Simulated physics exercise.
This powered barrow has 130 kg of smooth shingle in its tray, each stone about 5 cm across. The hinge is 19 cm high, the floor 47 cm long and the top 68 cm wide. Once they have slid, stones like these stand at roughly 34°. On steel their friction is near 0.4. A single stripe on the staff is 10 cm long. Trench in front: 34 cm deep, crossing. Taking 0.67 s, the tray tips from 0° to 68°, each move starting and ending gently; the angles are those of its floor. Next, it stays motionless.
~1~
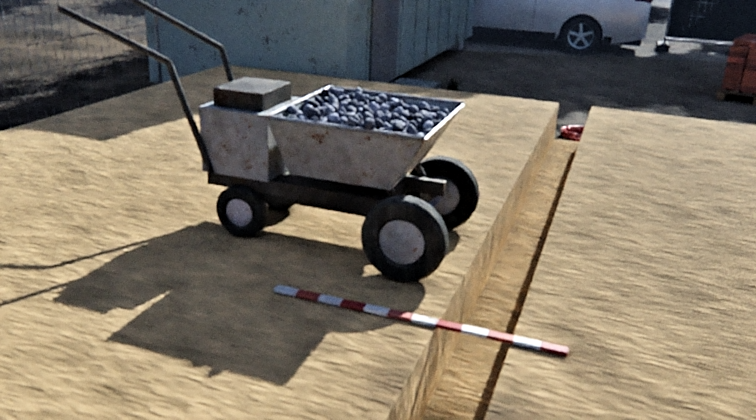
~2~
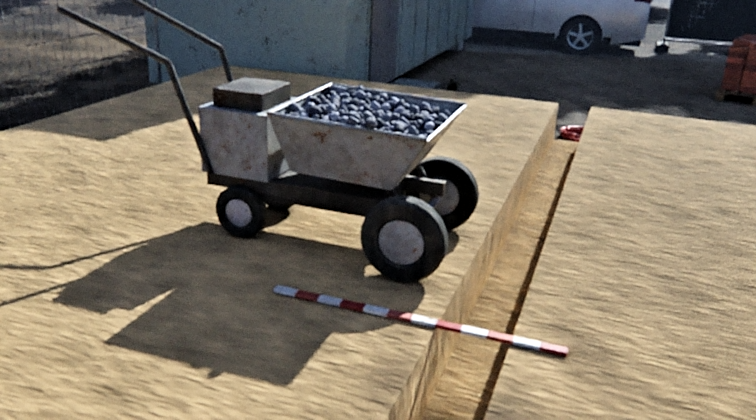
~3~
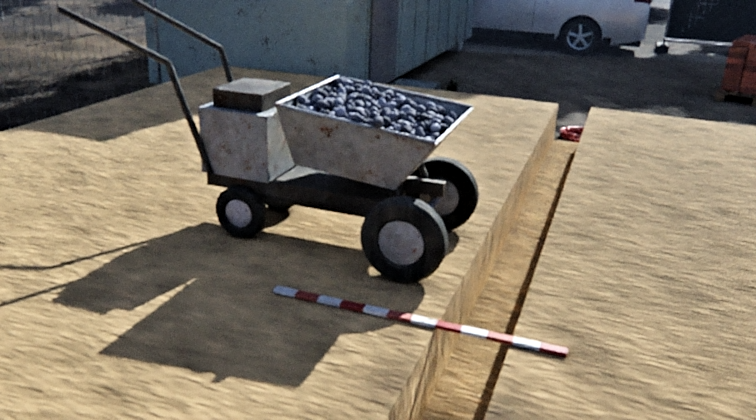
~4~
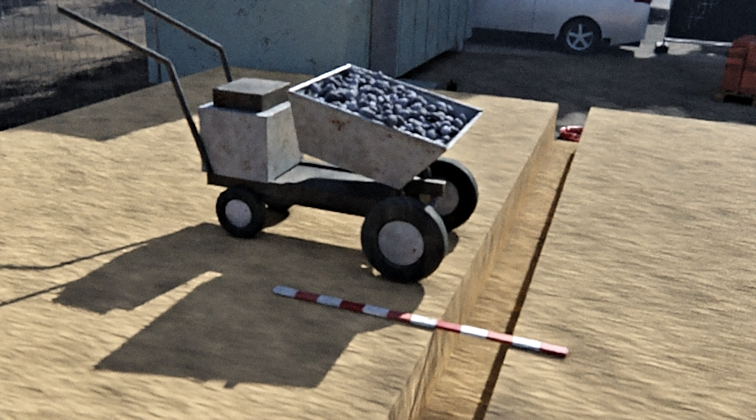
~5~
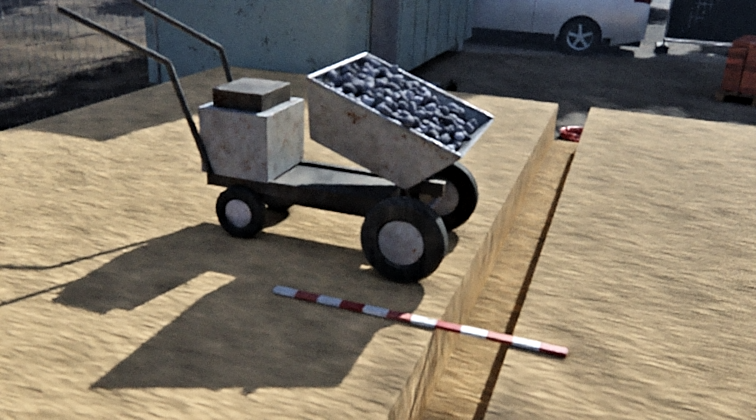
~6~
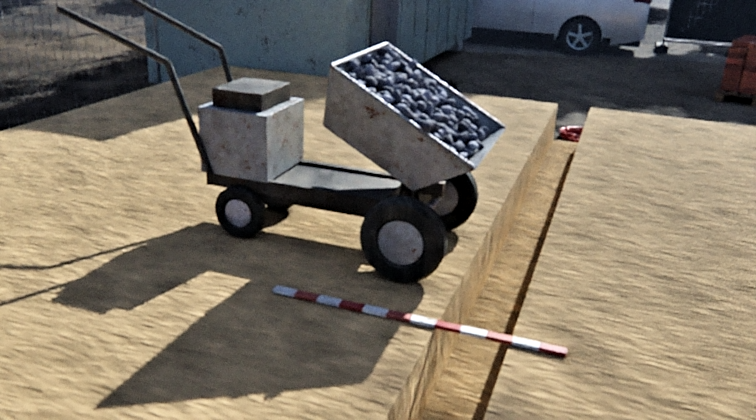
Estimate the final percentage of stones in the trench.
I would say 24 percent.
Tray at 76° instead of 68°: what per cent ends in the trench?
Around 15 per cent would finish in the trench.
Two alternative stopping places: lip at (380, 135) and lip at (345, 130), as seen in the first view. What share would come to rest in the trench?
First spot about 55, second spot about 75 per cent.
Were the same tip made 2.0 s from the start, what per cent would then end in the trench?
Roughly 40% would finish there.
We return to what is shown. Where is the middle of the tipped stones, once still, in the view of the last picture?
Resting centre: About (590, 278).
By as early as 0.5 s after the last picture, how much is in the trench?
Close to 0 per cent has got there by then.
Then, 0.2 s after the last picture the floor is at 57°, 100 % in the tray; the foremost stones are at (510, 180).
Then, 0.5 s after the last picture the floor is at 68°, 68 % in the tray, 2 % in the trench, 30 % past the trench; the foremost stones are at (600, 284).
Then, 0.8 s after the last picture the floor is at 68°, 24 % in the tray, 2 % in the trench, 74 % past the trench; the foremost stones are past the picture's edge.
Then, 2.8 s after the last picture the floor is at 68°, 0 % in the tray, 24 % in the trench, 76 % past the trench; the foremost stones are past the picture's edge.
